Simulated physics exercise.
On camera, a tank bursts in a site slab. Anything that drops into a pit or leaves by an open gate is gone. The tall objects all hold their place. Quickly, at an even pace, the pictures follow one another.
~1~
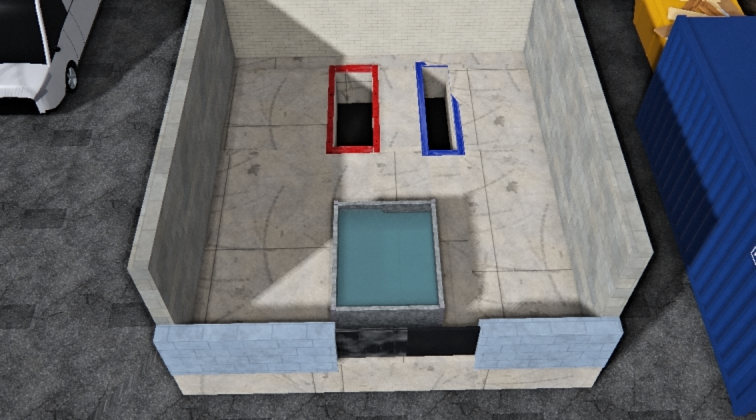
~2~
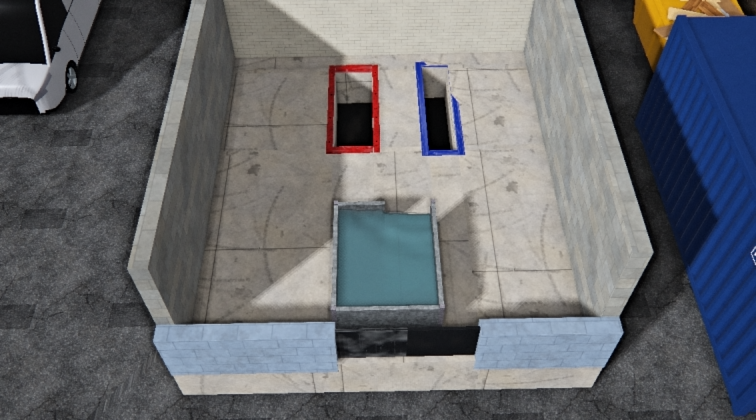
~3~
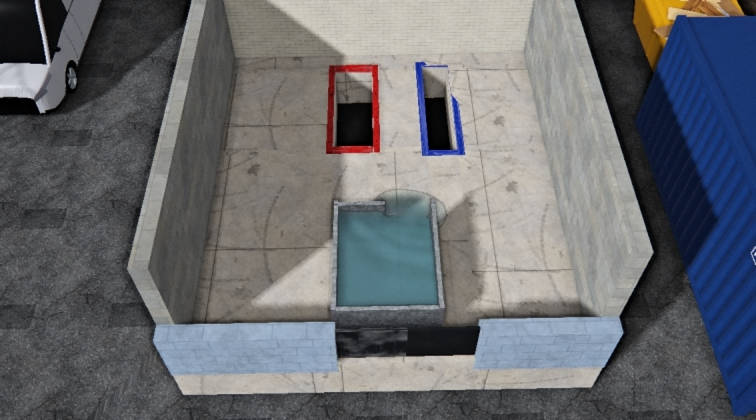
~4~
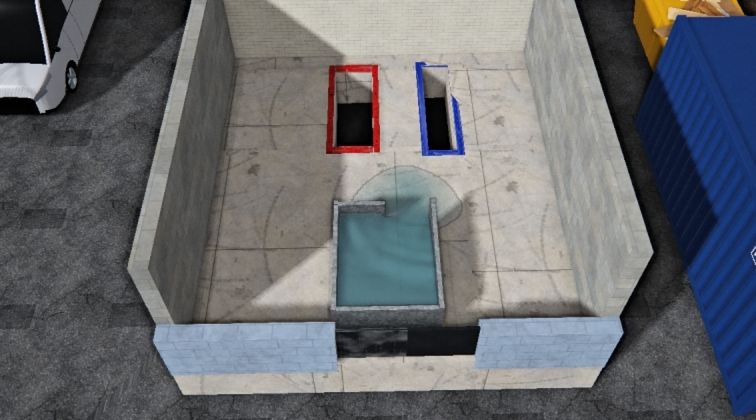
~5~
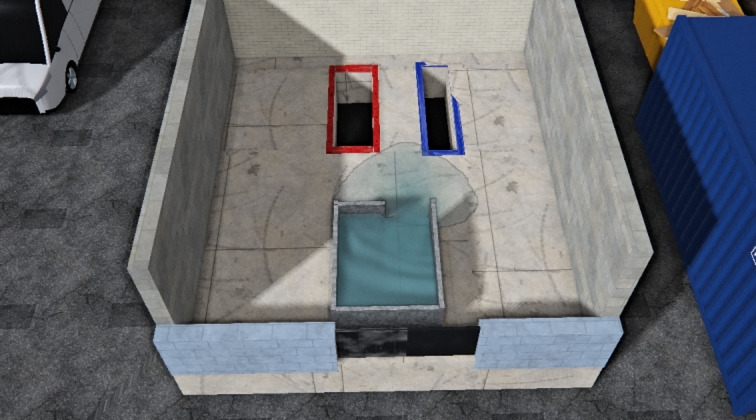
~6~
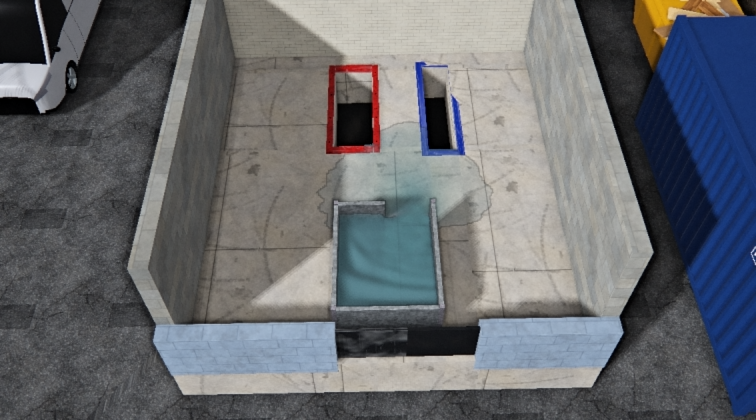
Water pours through a gap in the far side of a square, grey-rimmed tank near the front of a walled concrete slab, seen from high above by a still camera. Beyond the tank lie a red-framed opening on the left and a blue-framed one on the right, with a white vehicle and a blue container outside. Starting still, the blue-green water breaks out, then spreads in a widening, thinning fan towards the openings.
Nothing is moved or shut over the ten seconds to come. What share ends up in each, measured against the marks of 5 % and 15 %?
Measured against the marks, the gate ends up with less than 5 %; the red pit ends up with between 5 and 15 %; the blue pit ends up with more than 15 %.
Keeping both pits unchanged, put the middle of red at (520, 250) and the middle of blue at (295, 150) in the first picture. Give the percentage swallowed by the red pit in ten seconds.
The red pit receives 0 per cent.
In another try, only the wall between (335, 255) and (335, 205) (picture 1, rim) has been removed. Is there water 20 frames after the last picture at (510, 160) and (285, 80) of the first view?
Well, the first place ends up left untouched, and the second one drenched.
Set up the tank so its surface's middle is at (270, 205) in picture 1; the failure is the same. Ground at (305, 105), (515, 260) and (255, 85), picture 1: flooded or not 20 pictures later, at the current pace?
Spot 1 wetted, spot 2 unwetted, and spot 3 wetted.
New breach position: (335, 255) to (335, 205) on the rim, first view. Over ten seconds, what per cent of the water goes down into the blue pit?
For blue, it comes to 4 percent.
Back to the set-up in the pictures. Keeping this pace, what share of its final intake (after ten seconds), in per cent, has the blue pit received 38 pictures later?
I'd say some 65 per cent.
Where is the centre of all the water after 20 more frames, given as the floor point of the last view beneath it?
Around pixel (401, 196) of the last picture.
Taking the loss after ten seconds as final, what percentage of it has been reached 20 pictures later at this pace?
Around 45 per cent.
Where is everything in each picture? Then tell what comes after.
The water tank at (386, 256) is whole and still, in the first frame.
Water pours out on the water tank's far side and has run to a hidden place, in the second frame.
The front is at (393, 193), out from the gap on the water tank's far side, in the third frame.
Water pours out on the water tank's far side and has run to (414, 171), in the fourth frame.
Water pours out on the water tank's far side and has run to (415, 147), in the fifth frame.
The front is at (417, 127), out from the gap on the water tank's far side, in the sixth frame.
A moment on, water covers 25 % of the floor; the gate 0 %, the red pit 1 %, the blue pit 4 %.
Next, water covers 35 % of the floor; the gate 0 %, the red pit 5 %, the blue pit 9 %.
Then, water covers 40 % of the floor; the gate 0 %, the red pit 7 %, the blue pit 15 %.
Later, water covers 50 % of the floor; the gate 0 %, the red pit 9 %, the blue pit 27 %.
In the end, water covers 65 % of the floor; the gate 0 %, the red pit 9 %, the blue pit 41 %.
